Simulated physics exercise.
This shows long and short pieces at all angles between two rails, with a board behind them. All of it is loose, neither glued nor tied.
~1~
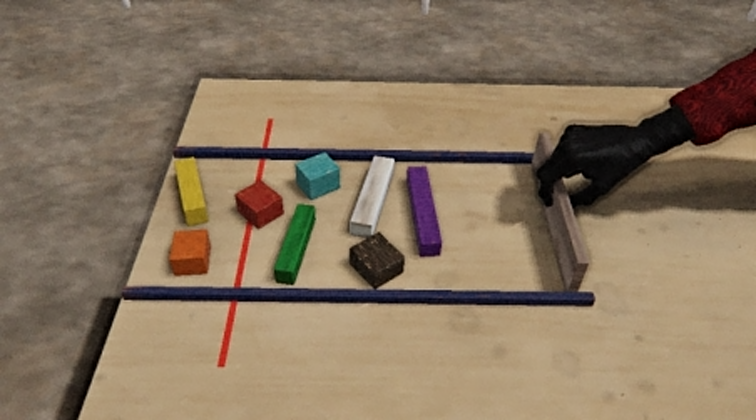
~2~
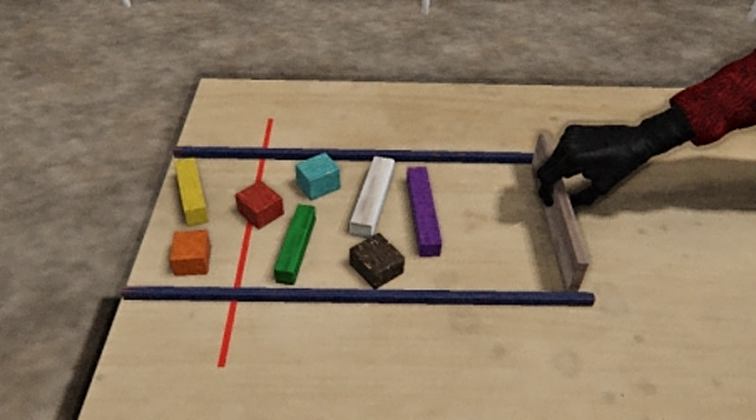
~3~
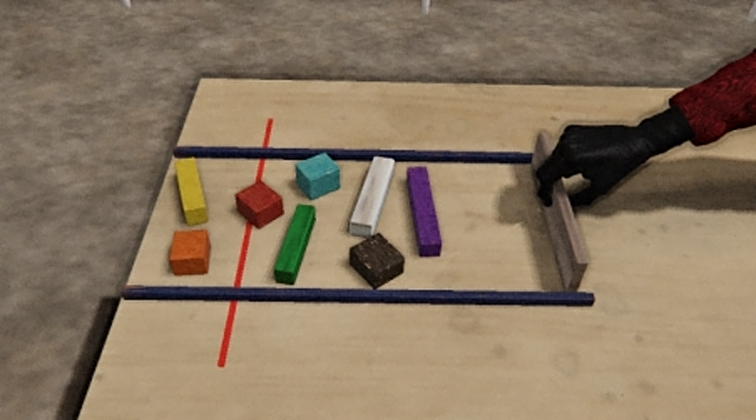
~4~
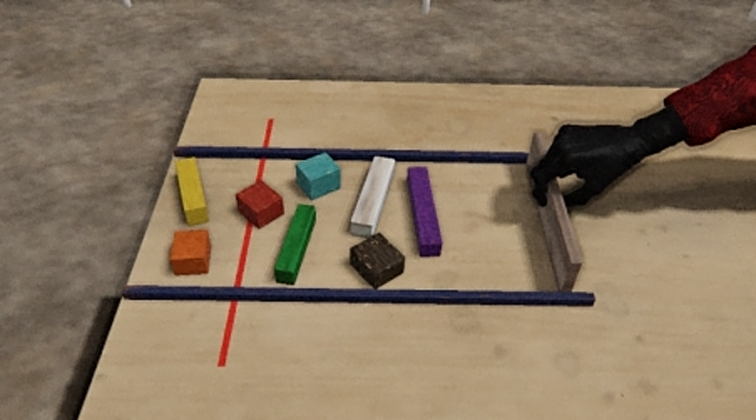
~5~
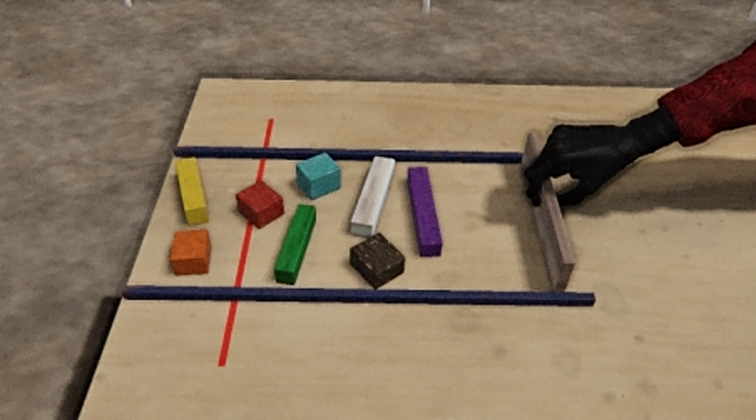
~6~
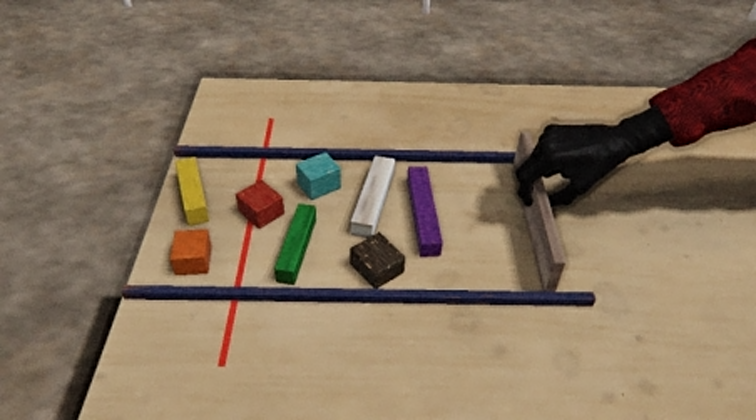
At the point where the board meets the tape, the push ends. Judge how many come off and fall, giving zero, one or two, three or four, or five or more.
The push clears none off the end, I'd bet.
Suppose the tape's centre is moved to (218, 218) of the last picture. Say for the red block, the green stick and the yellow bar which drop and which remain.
Starting with the red block, it keeps its place, then the green stick keeps its place, then the yellow bar ends up falling.
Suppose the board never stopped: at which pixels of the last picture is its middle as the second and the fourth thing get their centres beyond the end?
The first puts it near (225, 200), the next near (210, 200).
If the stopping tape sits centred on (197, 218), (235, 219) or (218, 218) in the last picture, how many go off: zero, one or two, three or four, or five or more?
Five or over; just one or two; 1 or 2.
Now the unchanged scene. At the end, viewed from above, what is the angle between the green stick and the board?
Near 5 degrees.
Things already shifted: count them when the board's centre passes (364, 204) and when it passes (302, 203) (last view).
Answer - first 4, then 6.
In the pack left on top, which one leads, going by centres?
It would be the yellow bar.
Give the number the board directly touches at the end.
At rest, 2 are in contact.
Soon after, none off yet; yellow bar at rest near (192, 191); orange block at rest near (192, 252); red block at rest near (260, 204).
At rest, the number that fall off is zero.
